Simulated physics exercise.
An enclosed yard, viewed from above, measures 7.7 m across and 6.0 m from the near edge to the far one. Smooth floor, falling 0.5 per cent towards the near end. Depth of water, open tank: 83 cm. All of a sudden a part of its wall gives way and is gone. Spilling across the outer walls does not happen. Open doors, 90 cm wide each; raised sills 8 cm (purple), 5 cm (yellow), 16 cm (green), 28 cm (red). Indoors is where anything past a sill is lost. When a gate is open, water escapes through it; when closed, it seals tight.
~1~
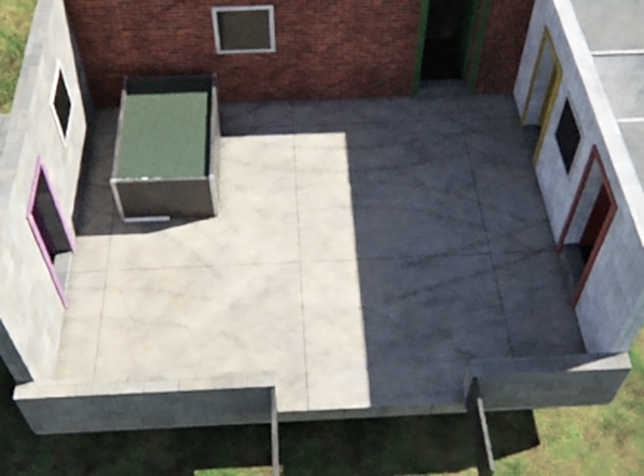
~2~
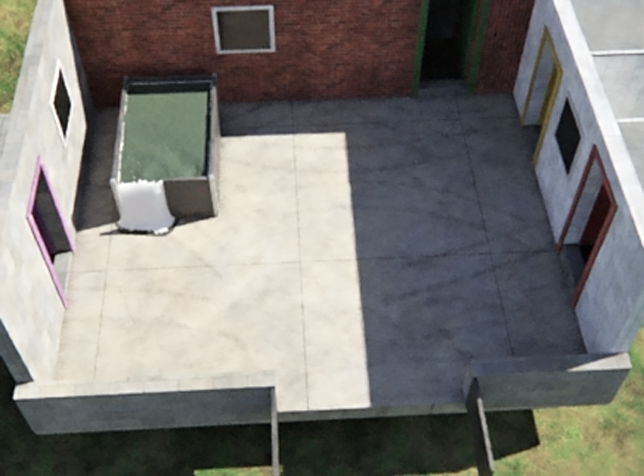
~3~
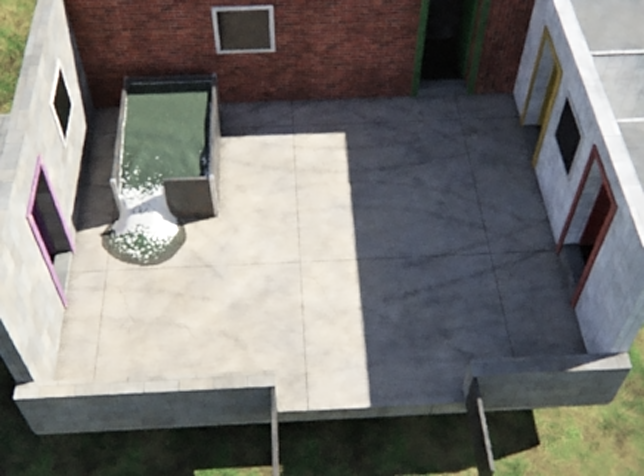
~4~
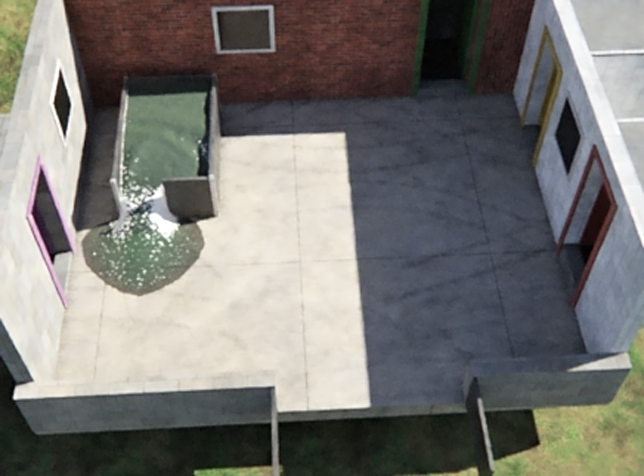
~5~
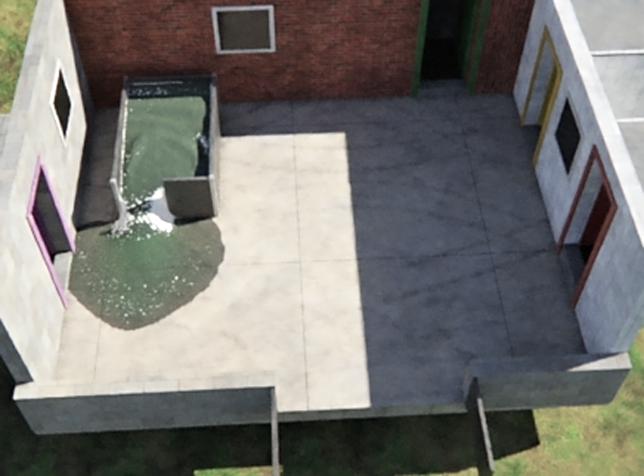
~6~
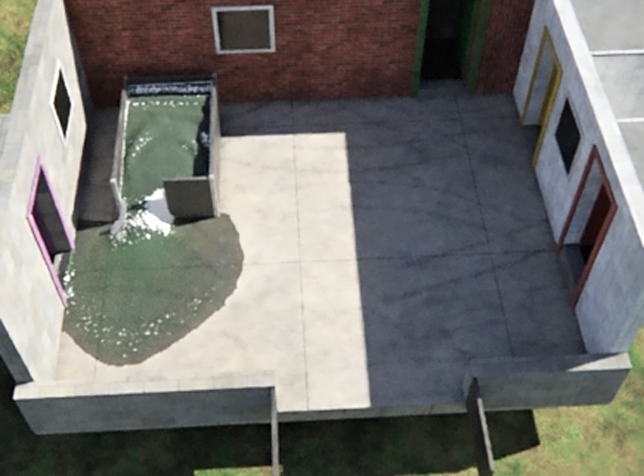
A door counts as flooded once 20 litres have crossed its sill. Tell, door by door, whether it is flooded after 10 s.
In the end purple door: Beyond the limit, yellow door: Short of the limit, green door: Short of the limit, red door: Short of the limit.
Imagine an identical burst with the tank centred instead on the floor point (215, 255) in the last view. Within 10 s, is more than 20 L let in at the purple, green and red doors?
Against that limit: Purple under, green not over, red below.
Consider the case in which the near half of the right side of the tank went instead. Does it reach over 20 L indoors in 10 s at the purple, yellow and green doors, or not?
Then purple would come out on the low side, yellow on the high side and green on the low side.
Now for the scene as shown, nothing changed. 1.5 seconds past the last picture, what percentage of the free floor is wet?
I'd say around 25 % is wet.
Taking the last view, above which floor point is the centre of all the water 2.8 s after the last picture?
At roughly (185, 252).
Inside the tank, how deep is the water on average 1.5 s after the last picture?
Average depth: About 47 cm.
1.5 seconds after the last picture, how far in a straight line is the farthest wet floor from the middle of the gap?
Roughly 4.4 m.
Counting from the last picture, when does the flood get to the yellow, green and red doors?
The yellow door is reached at 5.5 s, green at 7.0 s, red at 4.0 s.
Then, 0.7 s after the last picture water covers 25 % of the floor and is deepest (48 cm) near (51, 407); purple door 17 cm at the sill, 37 L in, yellow door not reached, green door not reached, red door not reached.
Then, 1.5 s after the last picture water covers 25 % of the floor and is deepest (44 cm) near (51, 407); purple door 15 cm at the sill, 92 L in, yellow door not reached, green door not reached, red door not reached.
Then, 2.8 s after the last picture water covers 35 % of the floor and is deepest (28 cm) near (51, 407); purple door 13 cm at the sill, 134 L in, yellow door not reached, green door not reached, red door not reached.
Then, 5.3 s after the last picture water covers 65 % of the floor and is deepest (19 cm) near (51, 407); purple door 10 cm at the sill, 163 L in, yellow door not reached, green door not reached, red door 11 cm at the sill, 0 L in.
Then, 9.3 s after the last picture water covers 80 % of the floor and is deepest (11 cm) near (51, 407); purple door 8 cm at the sill, 175 L in, yellow door 5 cm at the sill, 0 L in, green door 8 cm at the sill, 0 L in, red door 8 cm at the sill, 0 L in.
